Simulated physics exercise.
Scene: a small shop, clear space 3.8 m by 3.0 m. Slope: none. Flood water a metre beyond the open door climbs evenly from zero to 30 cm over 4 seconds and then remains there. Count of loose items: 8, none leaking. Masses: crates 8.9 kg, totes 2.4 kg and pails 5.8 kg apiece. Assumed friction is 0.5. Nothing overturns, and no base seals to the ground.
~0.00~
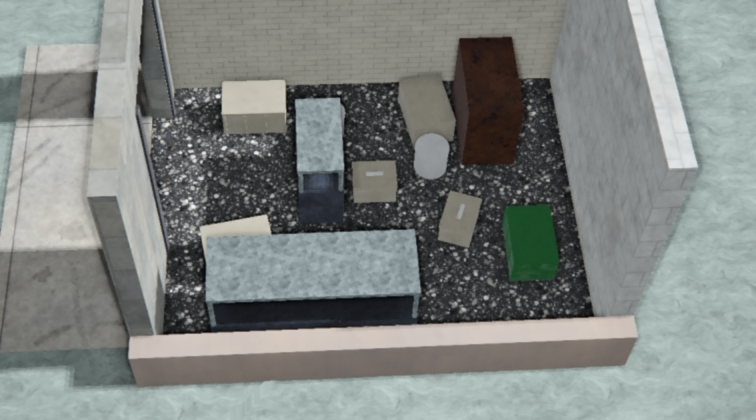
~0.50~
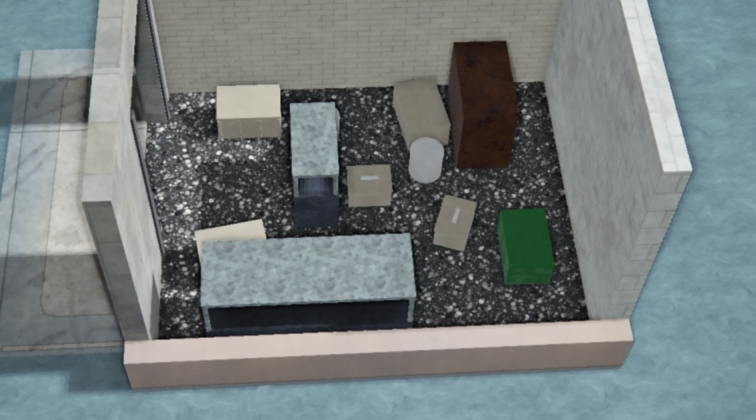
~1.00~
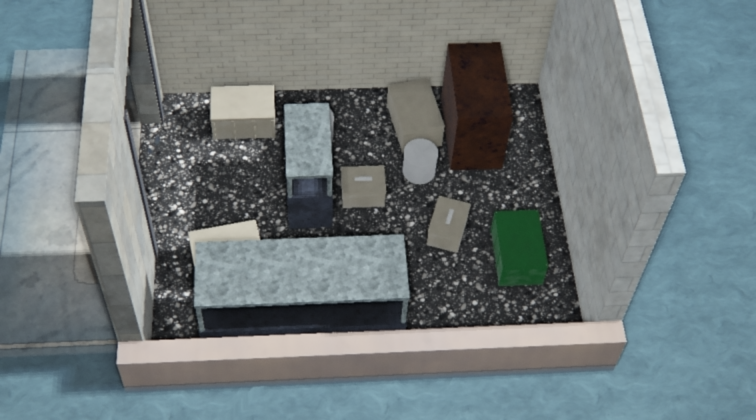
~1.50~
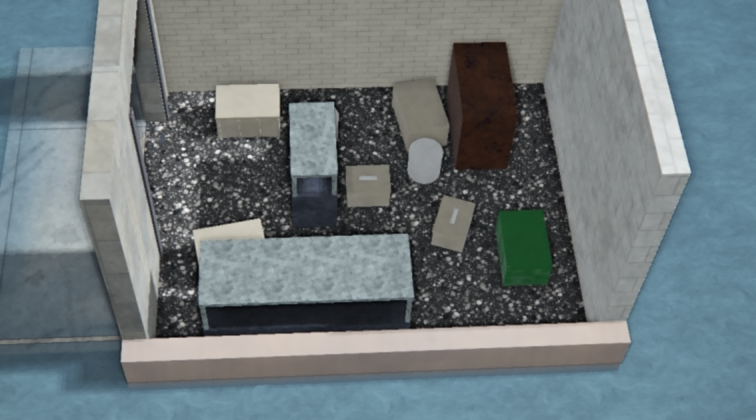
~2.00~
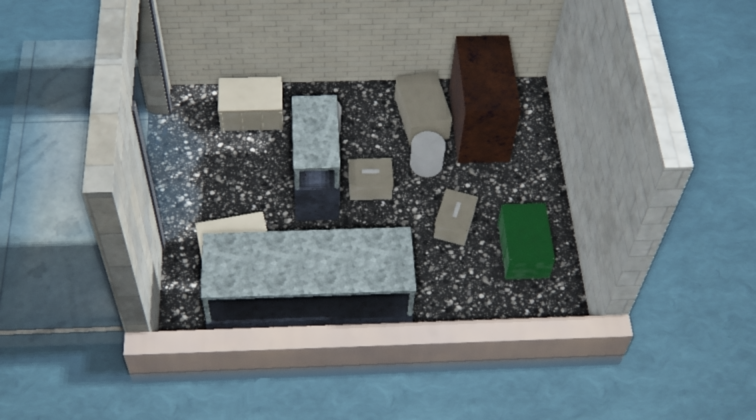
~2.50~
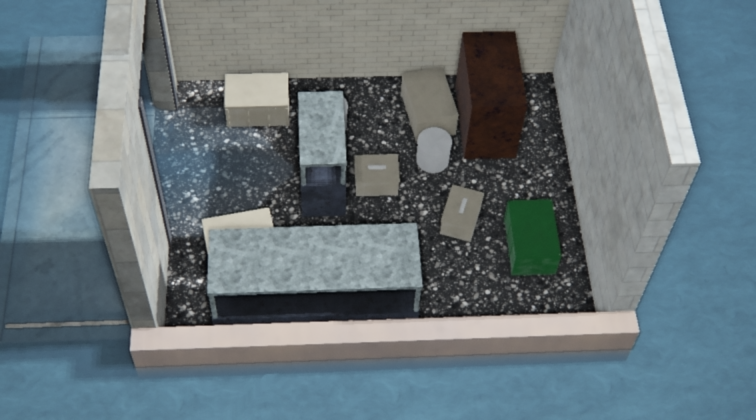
Small roofless shop with counters, boxes and a green crate standing still as shallow water spreads in from the left side.
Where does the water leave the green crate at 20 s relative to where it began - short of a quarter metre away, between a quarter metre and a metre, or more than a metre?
Prediction: It relocates a short stretch.
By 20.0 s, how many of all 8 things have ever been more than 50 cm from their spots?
I make that 8.
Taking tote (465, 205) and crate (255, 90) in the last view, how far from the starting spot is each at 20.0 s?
In that order: 150 cm, 120 cm.
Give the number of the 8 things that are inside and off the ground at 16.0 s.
At that time, 8.
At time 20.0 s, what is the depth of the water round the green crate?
I'd put it at about 23 cm.
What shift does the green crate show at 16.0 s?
By that time, close to 60 cm.
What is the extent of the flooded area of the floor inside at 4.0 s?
4.5 m2.
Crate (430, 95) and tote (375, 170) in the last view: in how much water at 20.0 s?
25 and 30 cm.
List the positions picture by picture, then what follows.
The green crate at (532, 233), on the bottom; 0.0 m2 under water; 0 of 8 have shifted, in the first frame.
The green crate at (527, 237) rests on the ground; 0.0 m2 under water; 0 of 8 have shifted, in the second frame.
The green crate at (521, 238) rests on the ground; 0.0 m2 under water; 0 of 8 have shifted, in the third frame.
The green crate at (526, 238), on the bottom; water covers 0.0 m2; 0 of 8 have shifted, in the fourth frame.
The green crate at (528, 232) rests on the ground; water covers 0.3 m2; 0 of 8 have shifted, in the fifth frame.
The green crate at (534, 228), on the bottom; 1.1 m2 under water; 0 of 8 have shifted, in the sixth frame.
After 4.0 s the green crate is near (534, 228), 0.0 m from its start, aground; 0 afloat.
After 9.0 s the green crate is near (531, 156), 0.7 m from its start, afloat; 8 afloat.
After 16.0 s the green crate is near (466, 216), 0.6 m from its start, afloat; 8 afloat.
After 20.0 s the green crate is near (492, 231), 0.4 m from its start, afloat; 8 afloat.
